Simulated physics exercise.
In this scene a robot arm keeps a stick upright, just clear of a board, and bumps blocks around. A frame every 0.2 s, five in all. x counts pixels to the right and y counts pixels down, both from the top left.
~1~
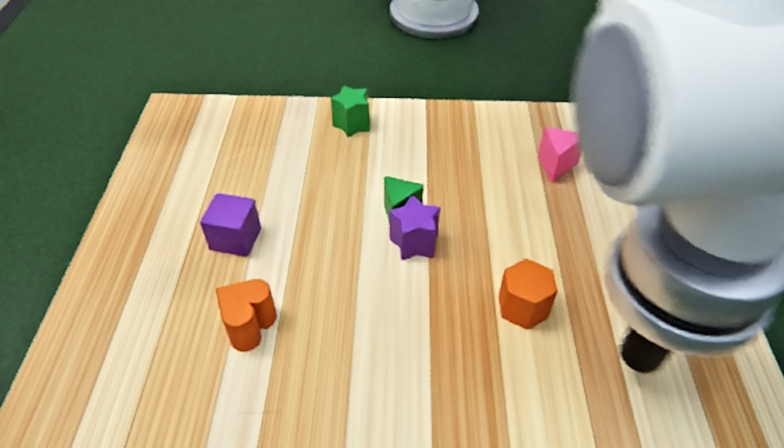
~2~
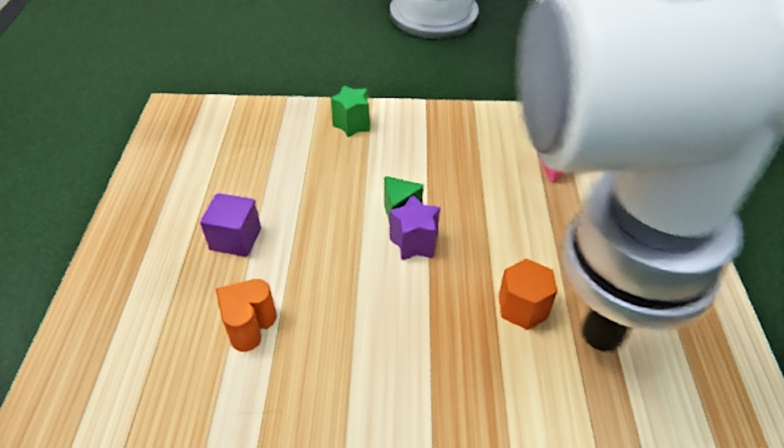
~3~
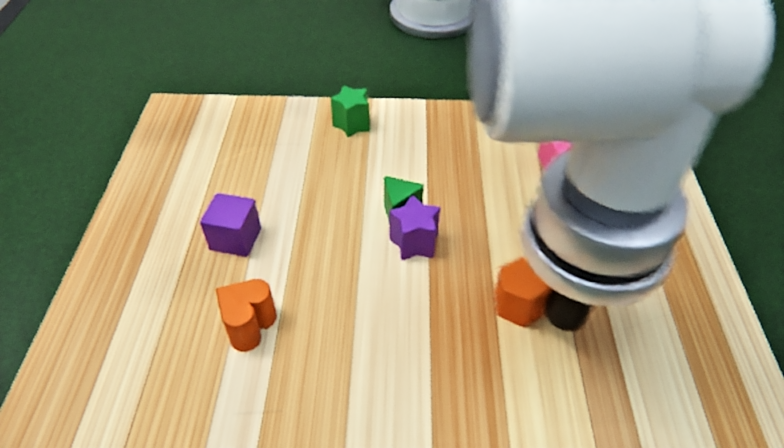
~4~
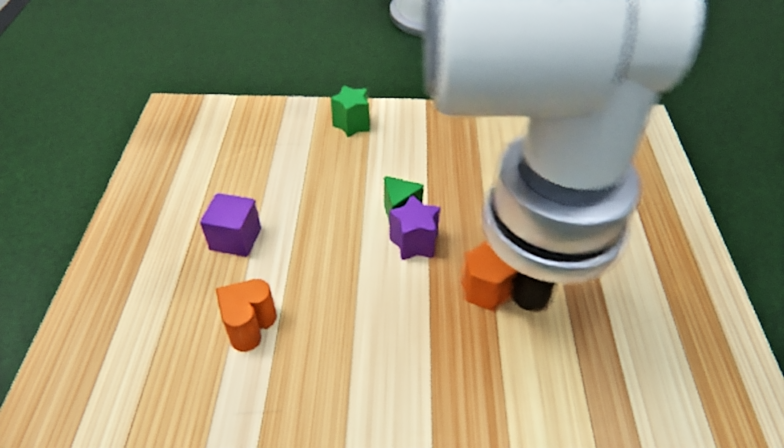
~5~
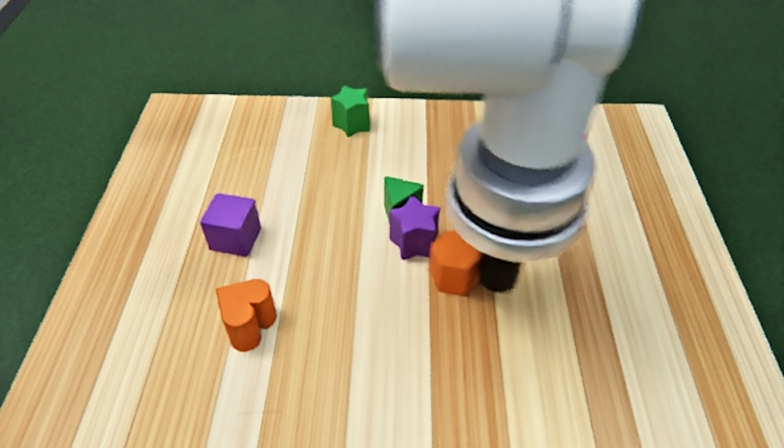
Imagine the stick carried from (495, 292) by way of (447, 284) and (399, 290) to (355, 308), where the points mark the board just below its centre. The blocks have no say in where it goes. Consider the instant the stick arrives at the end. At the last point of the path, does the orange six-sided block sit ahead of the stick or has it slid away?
It is gone from the front.
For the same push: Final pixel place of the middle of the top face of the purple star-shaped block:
That would be at about pixel (373, 208).
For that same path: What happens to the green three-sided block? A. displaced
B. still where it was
(A)
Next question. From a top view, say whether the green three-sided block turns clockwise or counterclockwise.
The sense of turning is clockwise.
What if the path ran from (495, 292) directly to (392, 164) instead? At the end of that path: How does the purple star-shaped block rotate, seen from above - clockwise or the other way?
From the top, the block rotates clockwise.
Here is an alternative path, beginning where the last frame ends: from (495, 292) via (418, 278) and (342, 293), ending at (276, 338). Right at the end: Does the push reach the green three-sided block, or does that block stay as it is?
It does get moved.
What follows on the original path. One third of the way, stick (448, 270); green three-sided block (397, 181), turned 20° clockwise; purple star-shaped block (390, 209), turned 45° clockwise; orange six-sided block (408, 244), turned 15° anticlockwise.
Two thirds of the way, stick (399, 276); green three-sided block (398, 180), turned 20° clockwise; purple star-shaped block (374, 208), turned 90° clockwise; orange six-sided block (362, 243).
At the end, stick (354, 294); orange heart still; green three-sided block (398, 180), turned 20° clockwise; purple star-shaped block (373, 208), turned 90° clockwise; orange six-sided block (347, 242), turned 35° clockwise.
